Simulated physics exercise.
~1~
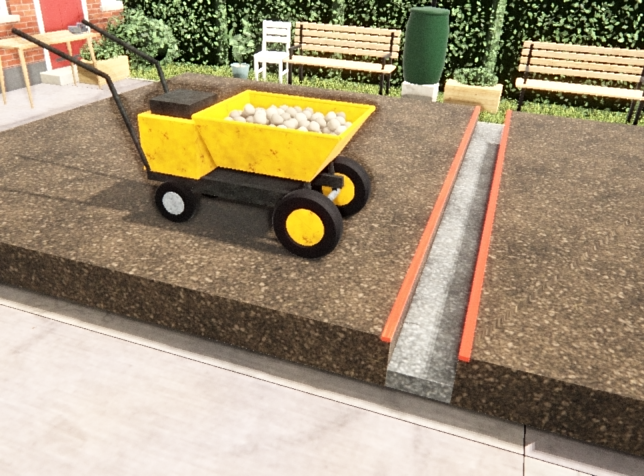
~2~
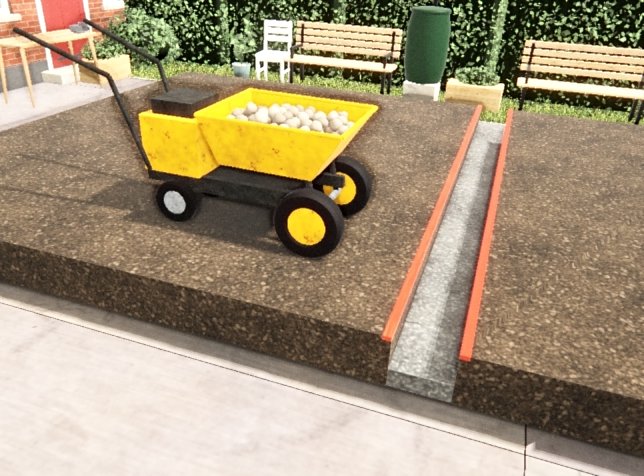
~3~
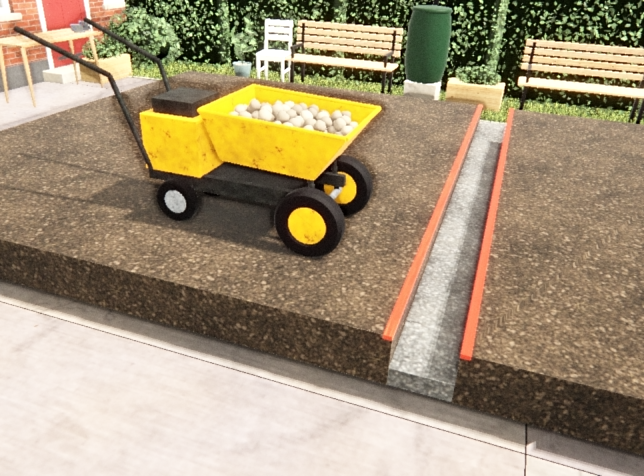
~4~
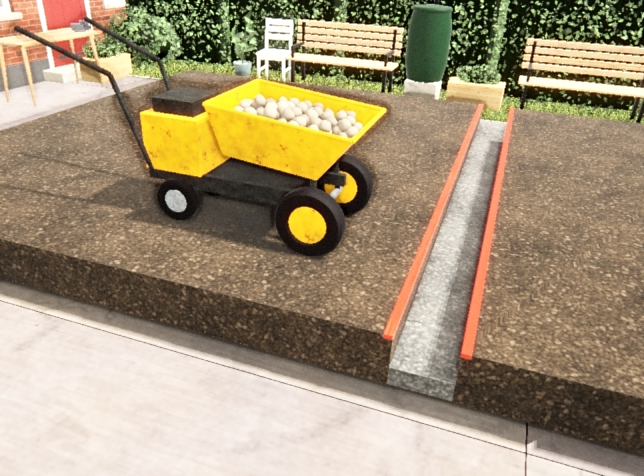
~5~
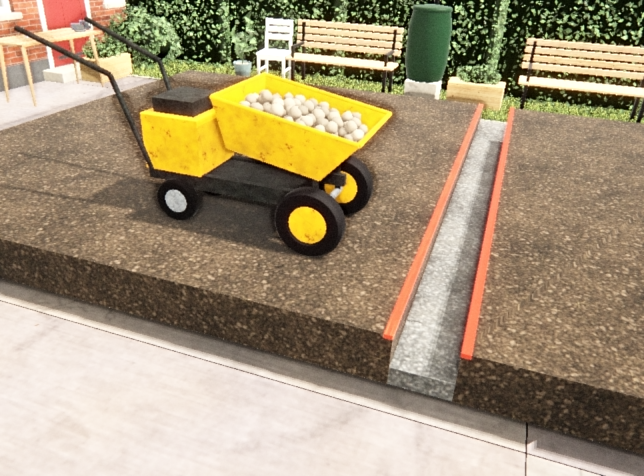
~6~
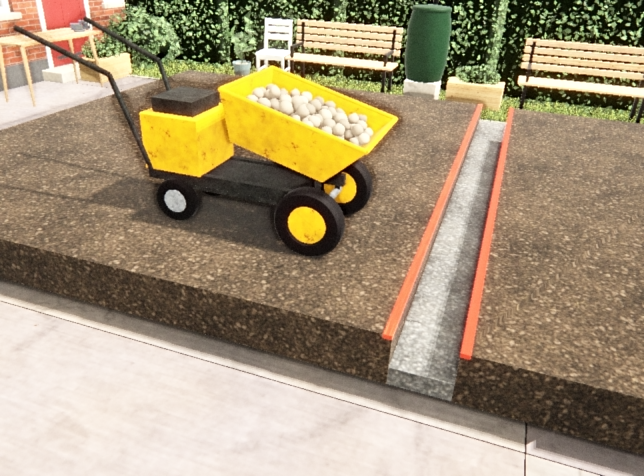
The clip opens on a yellow powered barrow loaded with pale, rounded stones, standing still on brown ground to the left of a narrow, orange-edged trench. Its skip sits level at first, then gradually tilts forward to the right, its back rising while the stones stay inside.
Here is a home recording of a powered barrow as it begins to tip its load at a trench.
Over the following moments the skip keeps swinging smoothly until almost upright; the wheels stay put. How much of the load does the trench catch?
Inside: The greater amount.
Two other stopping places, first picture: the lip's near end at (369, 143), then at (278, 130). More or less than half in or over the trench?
At the earlier place the greater portion ends between the edges, at the later place the lesser portion.
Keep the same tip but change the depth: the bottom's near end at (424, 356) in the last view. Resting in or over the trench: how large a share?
Some 60 per cent.
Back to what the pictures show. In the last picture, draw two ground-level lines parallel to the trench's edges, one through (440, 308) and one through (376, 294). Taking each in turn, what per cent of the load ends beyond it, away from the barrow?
I'd say some 40 in a hundred, and after that 100 in a hundred.
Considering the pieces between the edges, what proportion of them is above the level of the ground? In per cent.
15 per cent, near enough.
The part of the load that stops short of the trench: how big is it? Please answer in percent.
Share of load: Near 10 %.
Soon after the last picture, skip tipped steeply; all in the skip.
A little later, skip tipped right over; about two thirds in the skip; a stray few short of the trench; about a quarter in or heaped over the trench; a stray few beyond it; a stray few falling.
Later still, skip tipped right over; a small part in the skip; a small part short of the trench; most in or heaped over the trench; a stray few beyond it.
At rest, skip tipped right over; a small part in the skip; a small part short of the trench; most in or heaped over the trench; a stray few beyond it.
